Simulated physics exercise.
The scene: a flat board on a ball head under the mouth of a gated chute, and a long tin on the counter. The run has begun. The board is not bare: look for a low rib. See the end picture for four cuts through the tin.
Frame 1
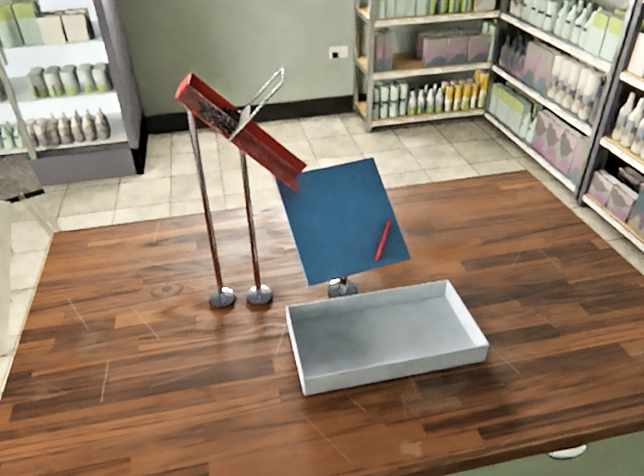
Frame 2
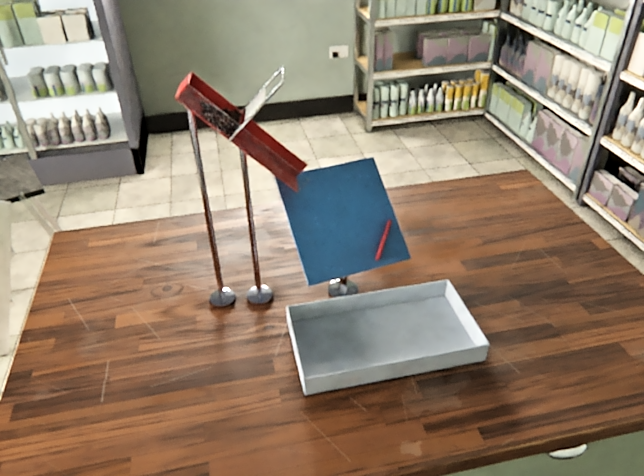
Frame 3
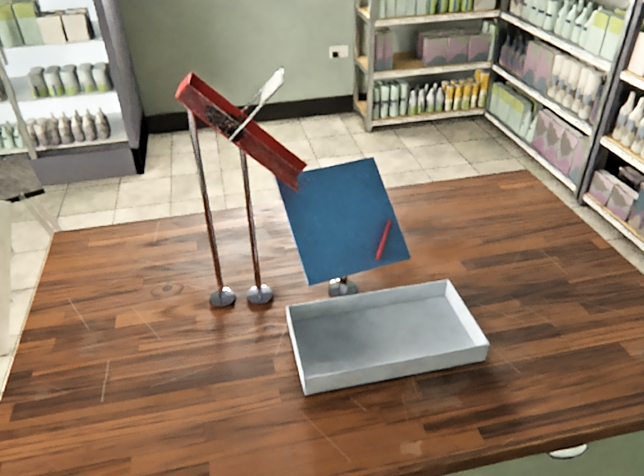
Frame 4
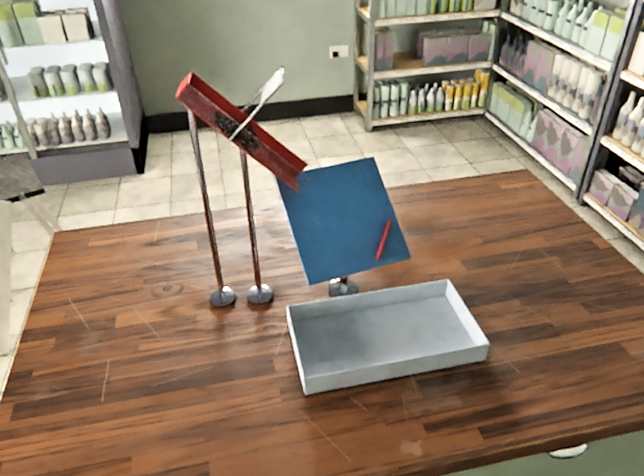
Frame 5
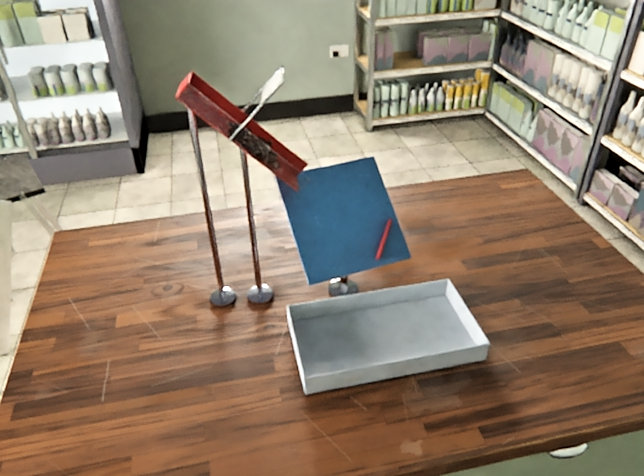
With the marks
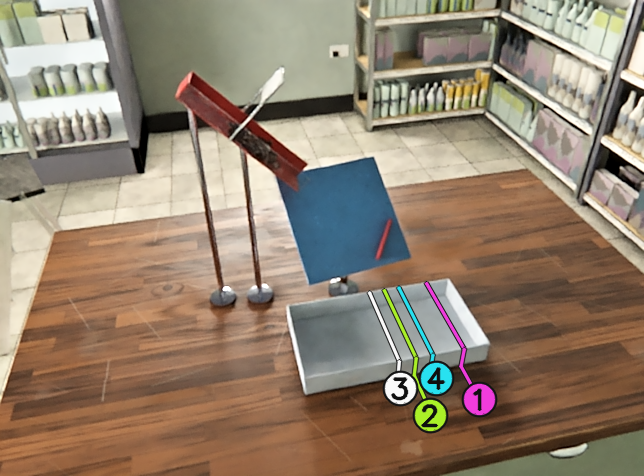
A dark load slides down a sloping red chute above a tilted blue board.
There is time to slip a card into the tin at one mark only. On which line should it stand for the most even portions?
3 is best.
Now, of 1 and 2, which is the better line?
Here it is line 2.
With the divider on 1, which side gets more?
Left.
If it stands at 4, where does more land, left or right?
More lands on the left.
On the marked copy, line 1 crosses the front rim at (463, 348); line 2 crosses the front rim at (415, 357); line 3 crosses the front rim at (399, 360); line 4 crosses the front rim at (432, 354).
With 1, of what is caught, almost all on the left of the divider, just a few on the right.
With 2, of what is caught, the larger part on the left of the divider, roughly a quarter on the right.
With 3, of what is caught, roughly two thirds on the left of the divider, roughly a third on the right.
With 4, of what is caught, almost all on the left of the divider, about a tenth on the right.
